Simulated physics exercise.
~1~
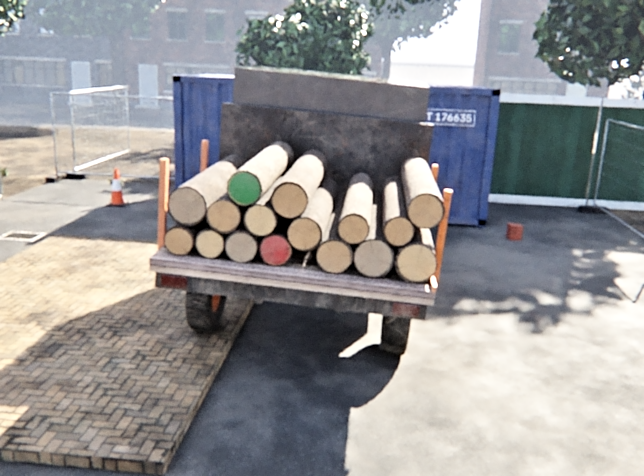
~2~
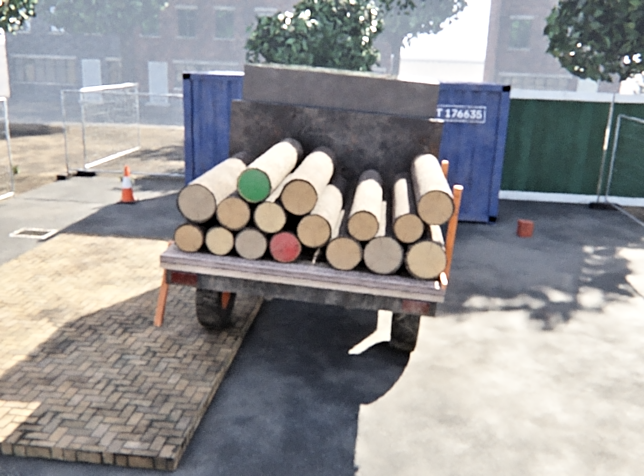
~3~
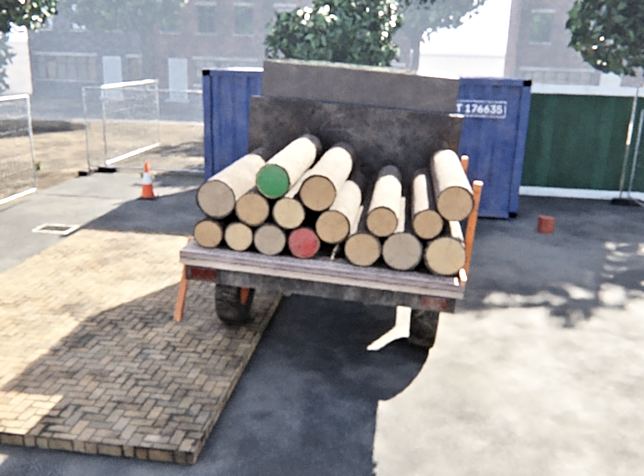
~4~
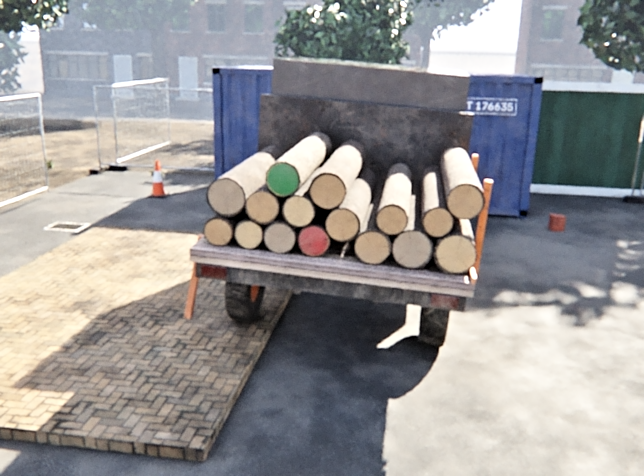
The footage shows a parked flatbed lorry from behind, stacked with logs, including one with a red end and one with a green end. The left posts swing out and down while the right ones hold, and the logs stay piled on the deck.
